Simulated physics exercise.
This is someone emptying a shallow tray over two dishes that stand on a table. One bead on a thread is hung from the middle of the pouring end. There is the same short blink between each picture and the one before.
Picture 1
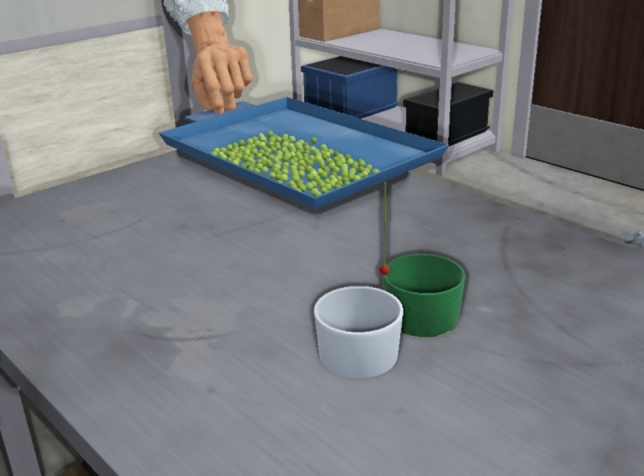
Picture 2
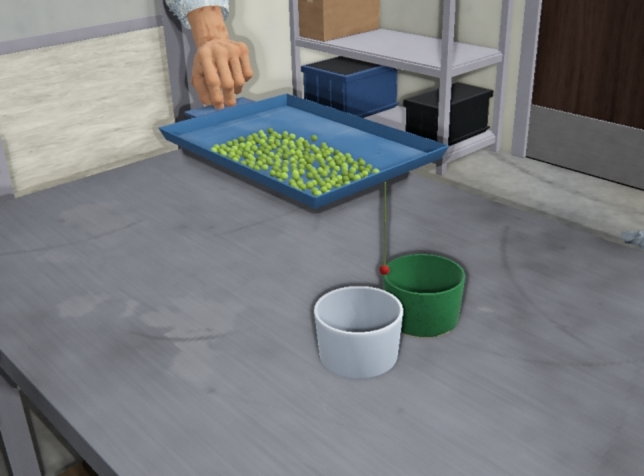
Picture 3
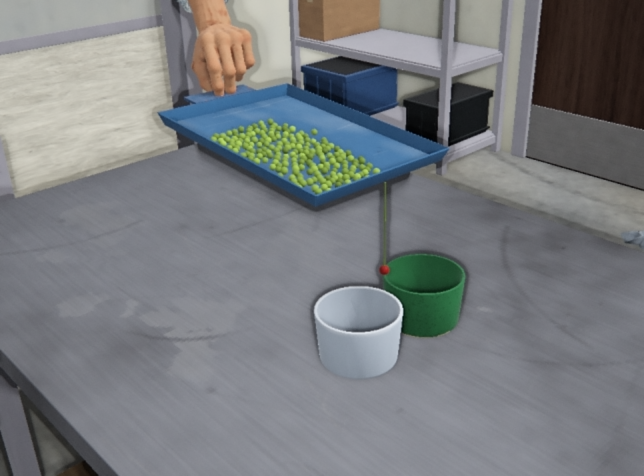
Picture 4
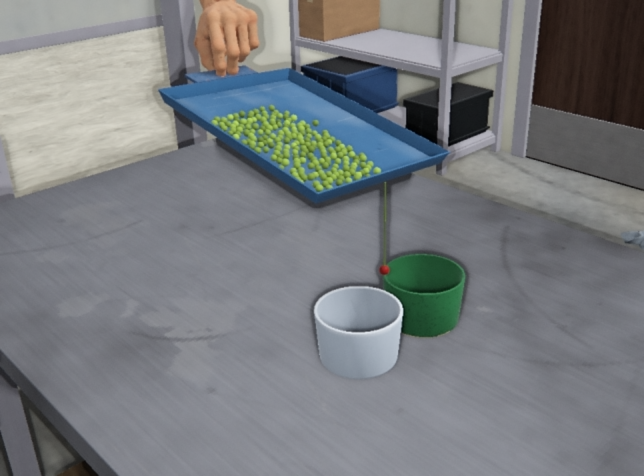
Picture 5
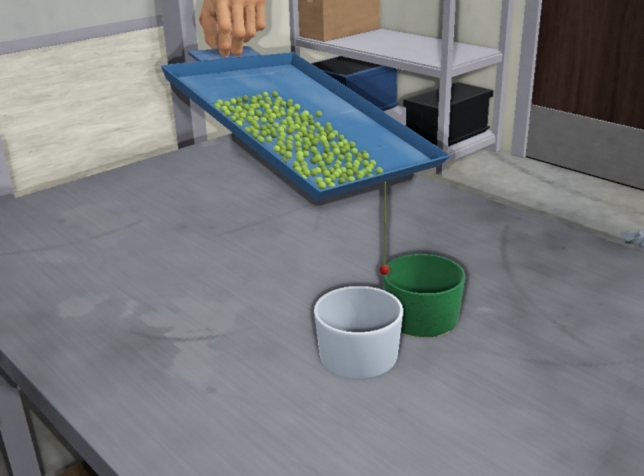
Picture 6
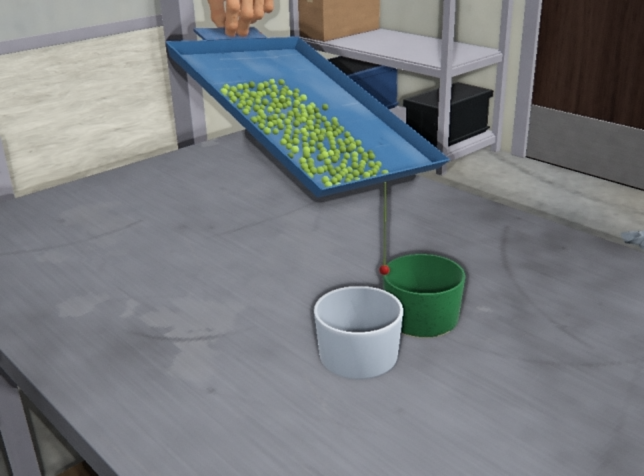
At first, a blue tray of green peas sits nearly level above a white dish and a green dish on a gray table, a hand at its far end. The hand rises, lifting that far end steadily, and the tray slants more steeply while the peas shift slightly within it.
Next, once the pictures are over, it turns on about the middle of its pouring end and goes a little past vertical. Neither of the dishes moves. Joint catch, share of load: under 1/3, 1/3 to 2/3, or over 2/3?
1/3 to 2/3.
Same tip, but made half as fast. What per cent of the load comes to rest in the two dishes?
About 60 %.
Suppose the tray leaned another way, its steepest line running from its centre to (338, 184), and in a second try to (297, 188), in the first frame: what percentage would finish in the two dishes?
60 and 50 per cent, in that order.
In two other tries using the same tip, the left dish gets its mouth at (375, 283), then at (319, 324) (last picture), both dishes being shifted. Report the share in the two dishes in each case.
First placement: Some 50 %; second placement: Some 20 %.
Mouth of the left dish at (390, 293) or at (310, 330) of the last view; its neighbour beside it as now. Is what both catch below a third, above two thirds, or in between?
Position 1 - above two thirds; position 2 - below one third.
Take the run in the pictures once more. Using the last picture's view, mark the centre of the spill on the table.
Around (499, 309).
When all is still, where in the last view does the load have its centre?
Roughly at pixel (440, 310).
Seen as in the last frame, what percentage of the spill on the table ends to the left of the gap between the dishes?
I reckon around 0 per cent.
Soon after the last picture, tray tipped steeply; about two thirds on the tray; a stray few in the right dish; about a third in the air.
A little later, tray tipped past a quarter turn; about half in the right dish; about a third outside both; a small part in the air.
Later still, tray tipped past a quarter turn; about half in the right dish; about half outside both.
At rest, tray tipped past a quarter turn; none in the left dish; about half in the right dish; about half outside both.
